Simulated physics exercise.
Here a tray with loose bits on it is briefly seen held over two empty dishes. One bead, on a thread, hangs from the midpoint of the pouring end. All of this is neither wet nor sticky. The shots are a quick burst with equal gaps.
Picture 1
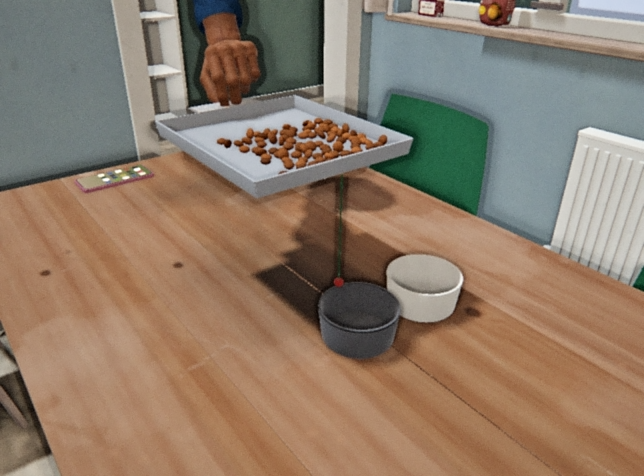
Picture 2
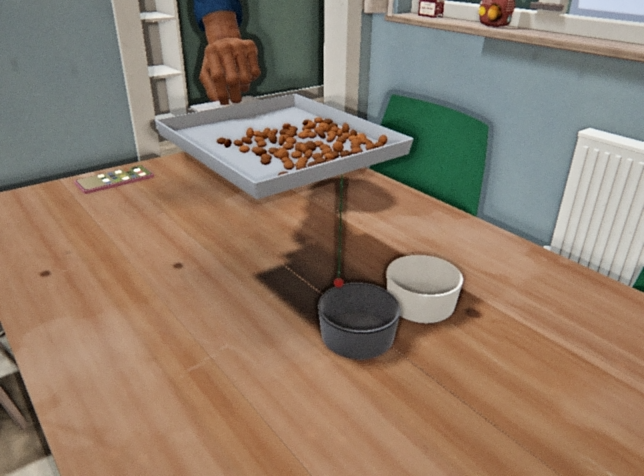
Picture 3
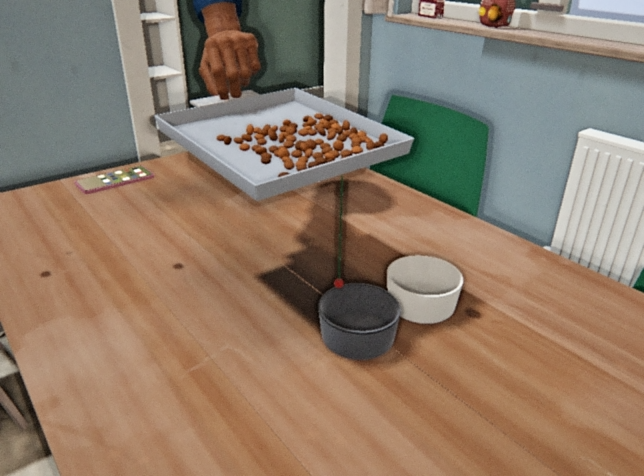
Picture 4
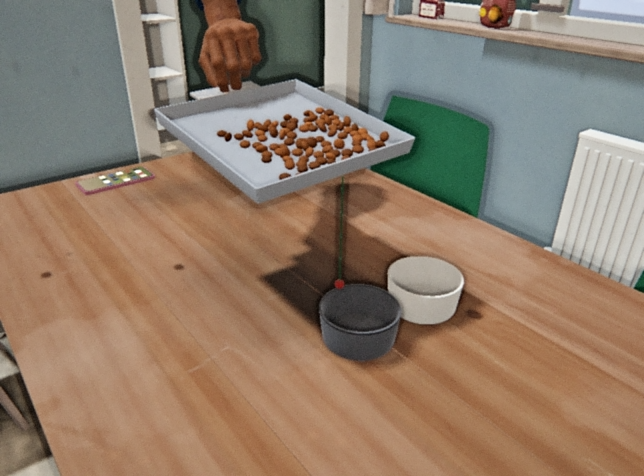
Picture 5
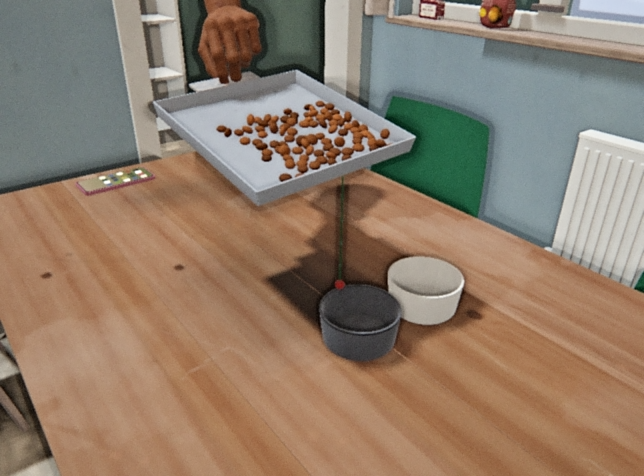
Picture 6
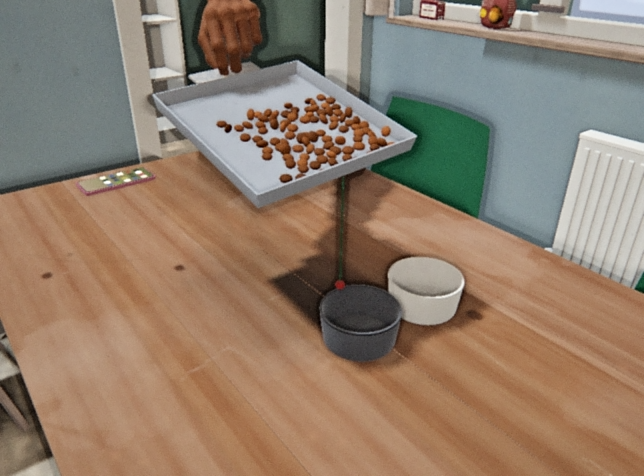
A shallow gray tray of small brown pieces slowly tilts above a wooden table as a hand raises its back edge, the near left corner dipping slightly, while the dark bowl and white bowl below stay still.
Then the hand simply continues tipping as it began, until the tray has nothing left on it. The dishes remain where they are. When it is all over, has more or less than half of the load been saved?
Less than half.
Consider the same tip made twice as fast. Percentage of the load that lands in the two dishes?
Near 20 in a hundred.
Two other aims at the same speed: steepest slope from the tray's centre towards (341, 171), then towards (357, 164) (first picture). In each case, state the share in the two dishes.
First some 50, then 70 per cent.
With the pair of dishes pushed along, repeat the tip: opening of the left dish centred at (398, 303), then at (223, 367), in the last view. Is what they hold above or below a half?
Result, first place: Not as much as half; second place: Exceeding half.
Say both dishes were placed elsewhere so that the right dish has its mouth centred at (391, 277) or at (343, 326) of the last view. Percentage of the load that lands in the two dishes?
Roughly 20 per cent, then roughly 50 per cent.
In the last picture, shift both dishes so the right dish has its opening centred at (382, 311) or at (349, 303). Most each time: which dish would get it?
The dish at left, then the dish at left.
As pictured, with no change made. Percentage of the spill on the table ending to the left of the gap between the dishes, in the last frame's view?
I make it about 90 percent or so.
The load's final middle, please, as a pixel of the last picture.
Close to (298, 380), more or less.
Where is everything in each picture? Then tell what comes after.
In the first frame, corners of the pouring end at (256, 180) and (409, 138), level; middle of the load at (311, 146), bits of dog kibble; left dish at (386, 338); right dish at (451, 303); bead on its thread at (339, 282).
In the second frame, corners of the pouring end at (256, 181) and (409, 138), level; middle of the load at (311, 146).
In the third frame, corners of the pouring end at (256, 183) and (410, 138), tipped barely, lowest at the left corner; middle of the load at (311, 144).
In the fourth frame, corners of the pouring end at (257, 187) and (411, 137), tipped a little, lowest at the left corner; middle of the load at (312, 142).
In the fifth frame, corners of the pouring end at (258, 189) and (412, 136), tipped a little, lowest at the left corner; middle of the load at (312, 139).
In the sixth frame, corners of the pouring end at (258, 192) and (413, 136), tipped a little, lowest at the left corner; middle of the load at (313, 137); left dish at (387, 341); right dish at (452, 306).
Soon after the last picture, tray tipped steeply; all on the tray.
A little later, tray tipped right over; nearly all on the tray; a stray few outside both; a small part in the air.
Later still, tray tipped past a quarter turn; about a quarter in the left dish; most outside both.
At rest, tray tipped past a quarter turn; about a quarter in the left dish; none in the right dish; most outside both.
